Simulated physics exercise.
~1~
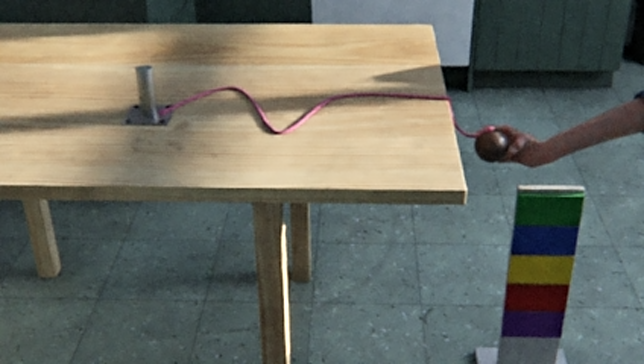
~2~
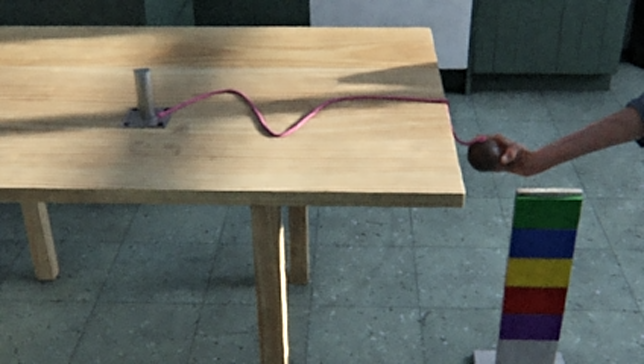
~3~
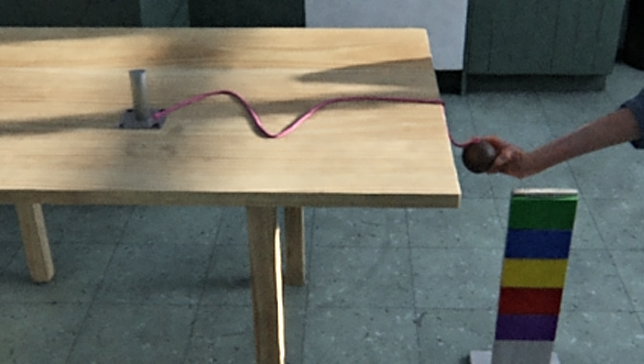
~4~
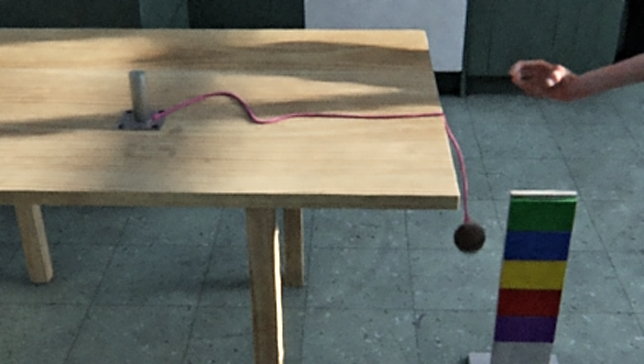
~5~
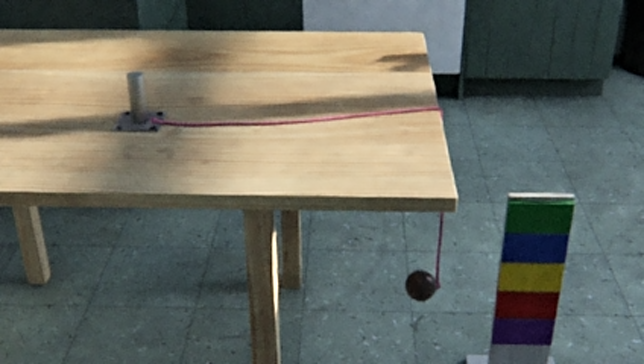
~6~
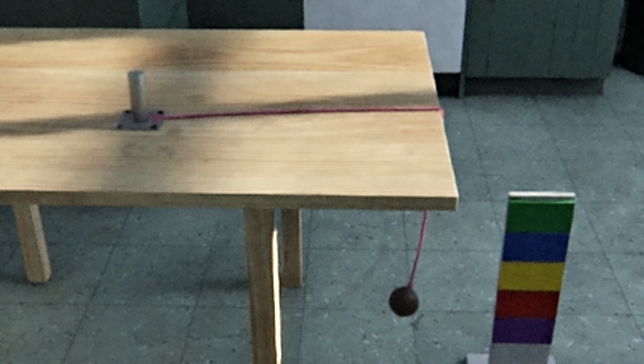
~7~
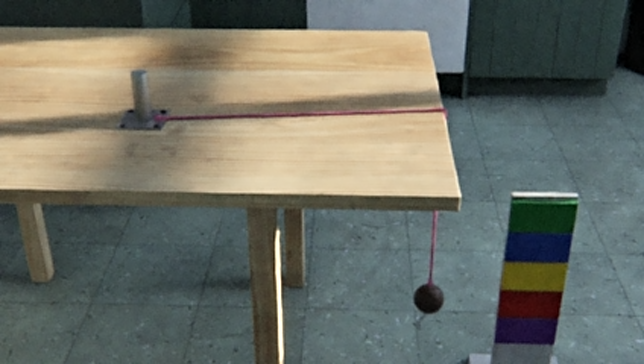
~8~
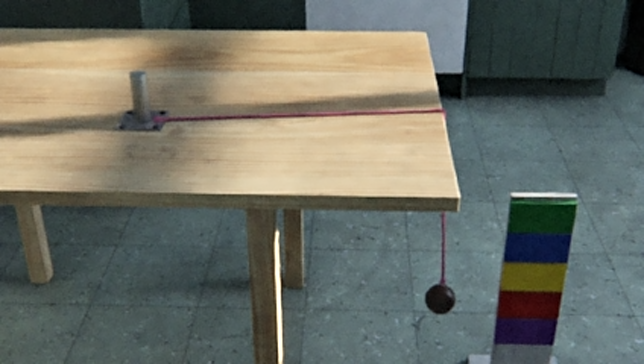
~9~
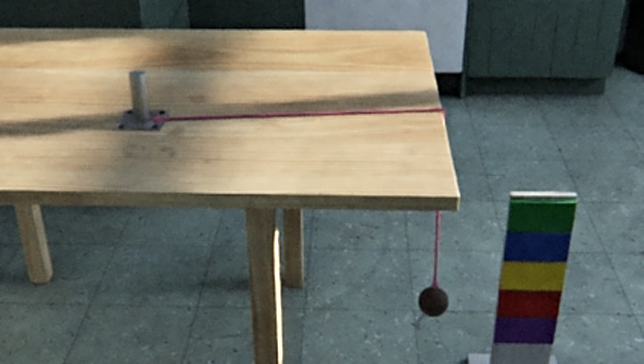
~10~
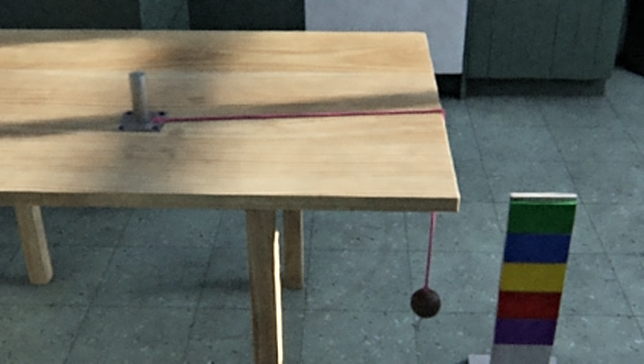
A brown ball released by a hand drops off the table edge and dangles, swaying, level with red.
